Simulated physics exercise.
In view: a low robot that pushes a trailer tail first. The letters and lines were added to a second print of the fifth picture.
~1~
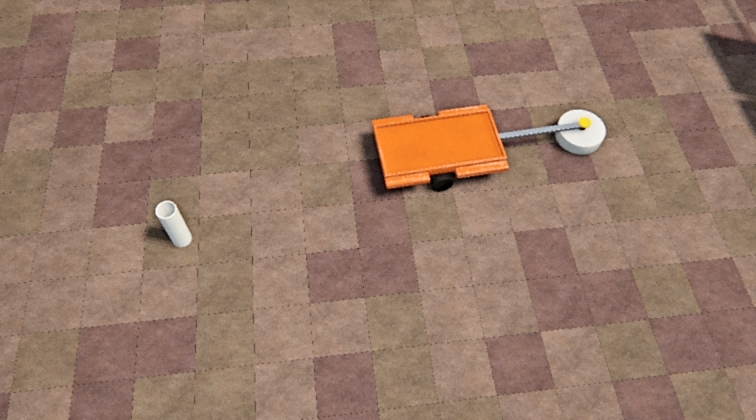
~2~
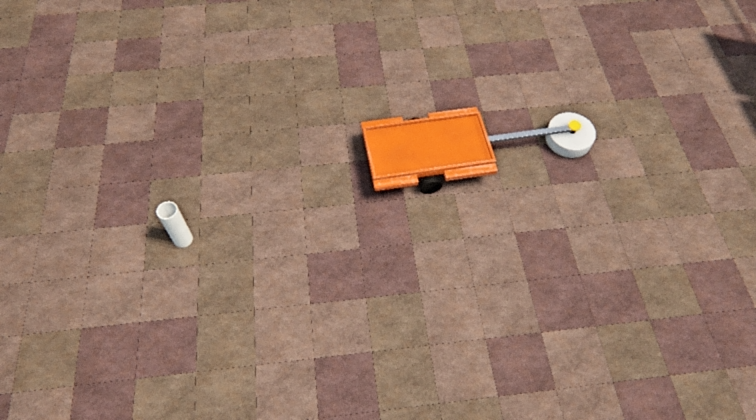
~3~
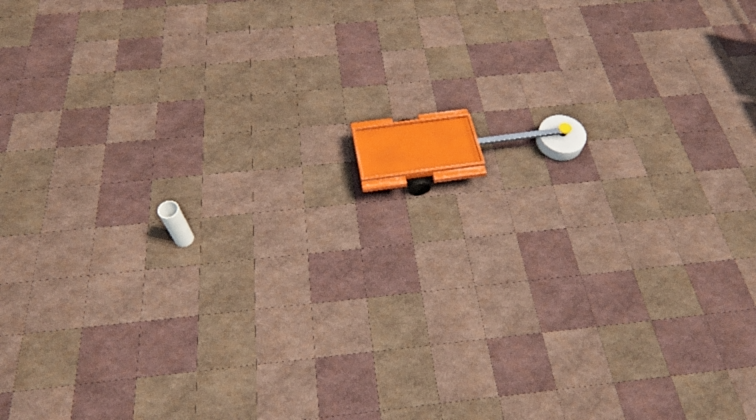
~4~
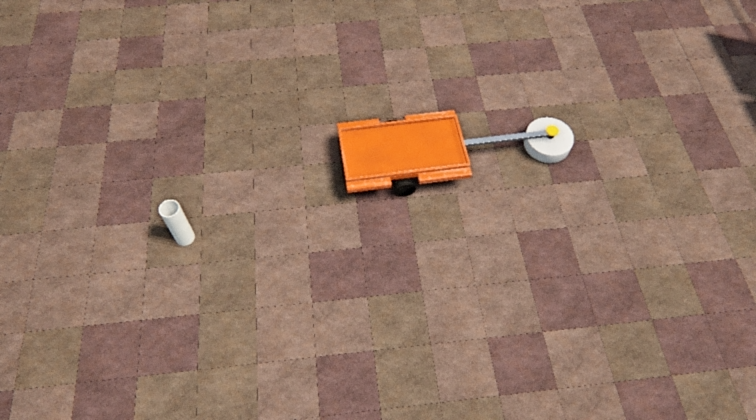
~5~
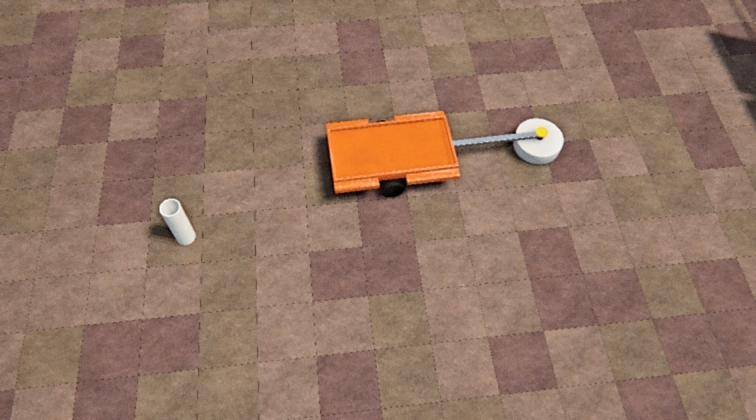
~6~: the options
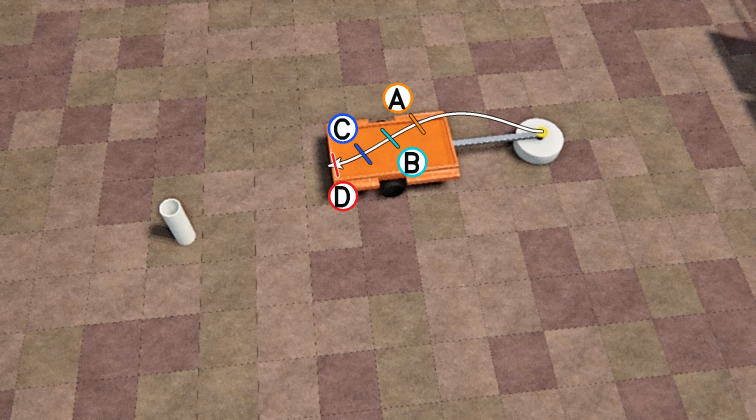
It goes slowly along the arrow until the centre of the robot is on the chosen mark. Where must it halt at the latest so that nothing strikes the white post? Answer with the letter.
A is the last safe stop.
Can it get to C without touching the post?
No.
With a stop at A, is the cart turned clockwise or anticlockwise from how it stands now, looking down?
Anticlockwise.
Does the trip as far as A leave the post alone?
For that mark, yes.
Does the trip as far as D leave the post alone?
For that mark, no.
On the copy, A at (417, 124); B at (390, 138); C at (363, 154); D at (335, 165); the route from (542, 131) via (430, 119) to (329, 166).
On A. First, robot (496, 128), cart (353, 155).
Then, robot (451, 122), cart (313, 167).
Finally, robot (416, 132), cart (276, 181); nothing has been touched.
By contrast, B is too far, the post has been hit; C is too far, the post has been hit; D is too far, the post has been hit.
